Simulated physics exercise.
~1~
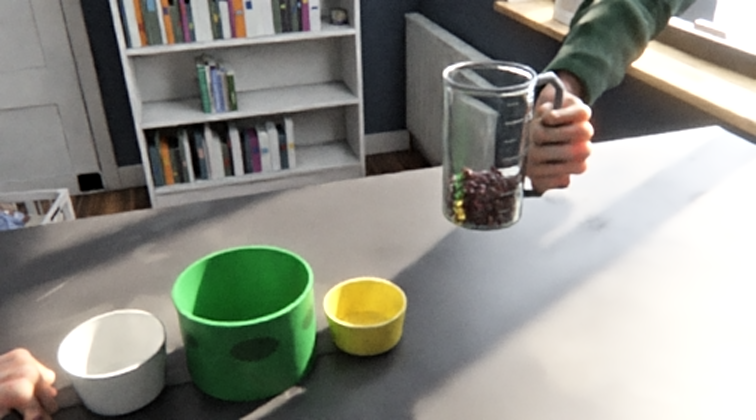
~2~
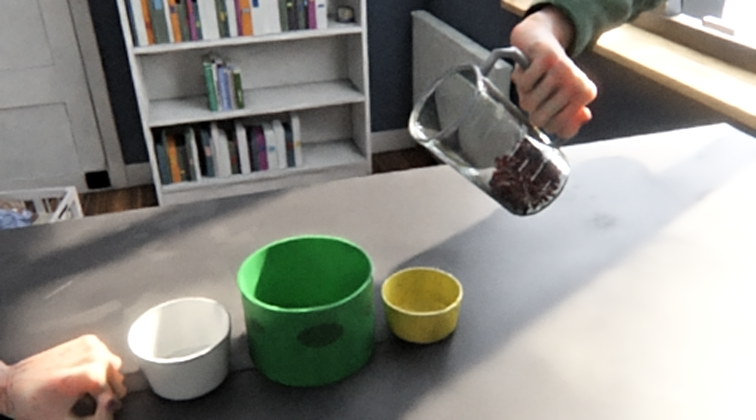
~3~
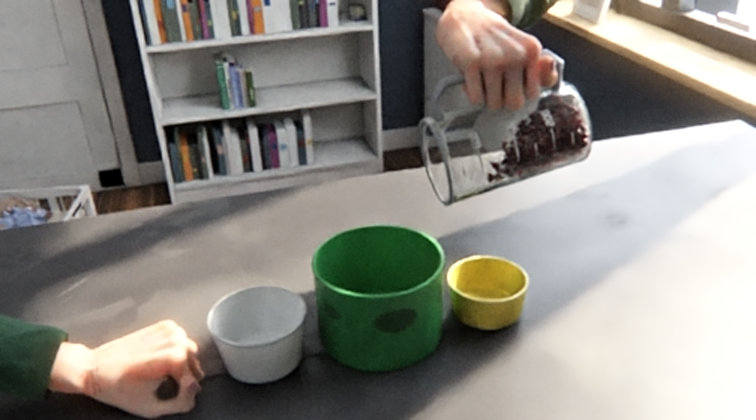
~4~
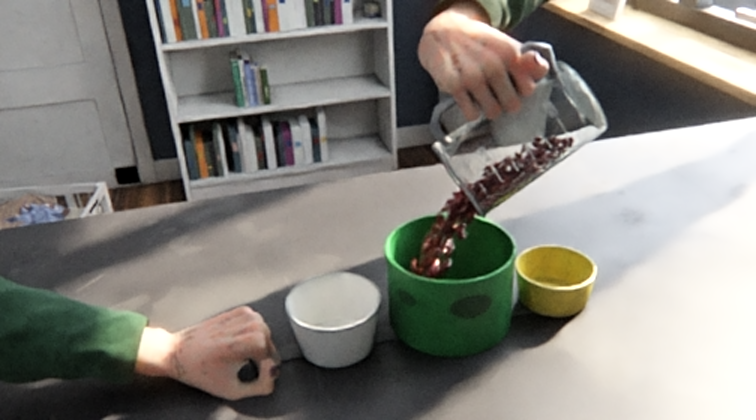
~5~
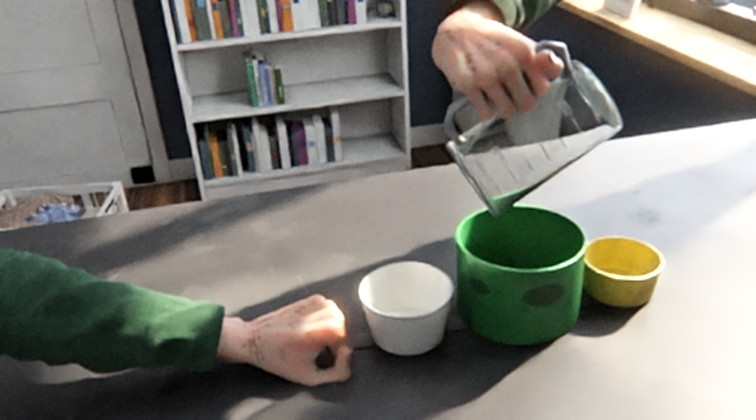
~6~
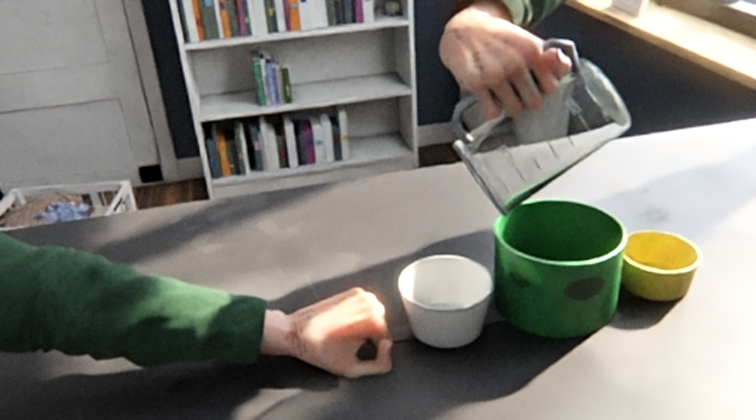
A person in green sleeves tipped a clear jug of dark red beans while a joined white dish, green pot and yellow dish slid right across the table; the beans poured into the green pot, leaving the jug empty and still tilted above it.
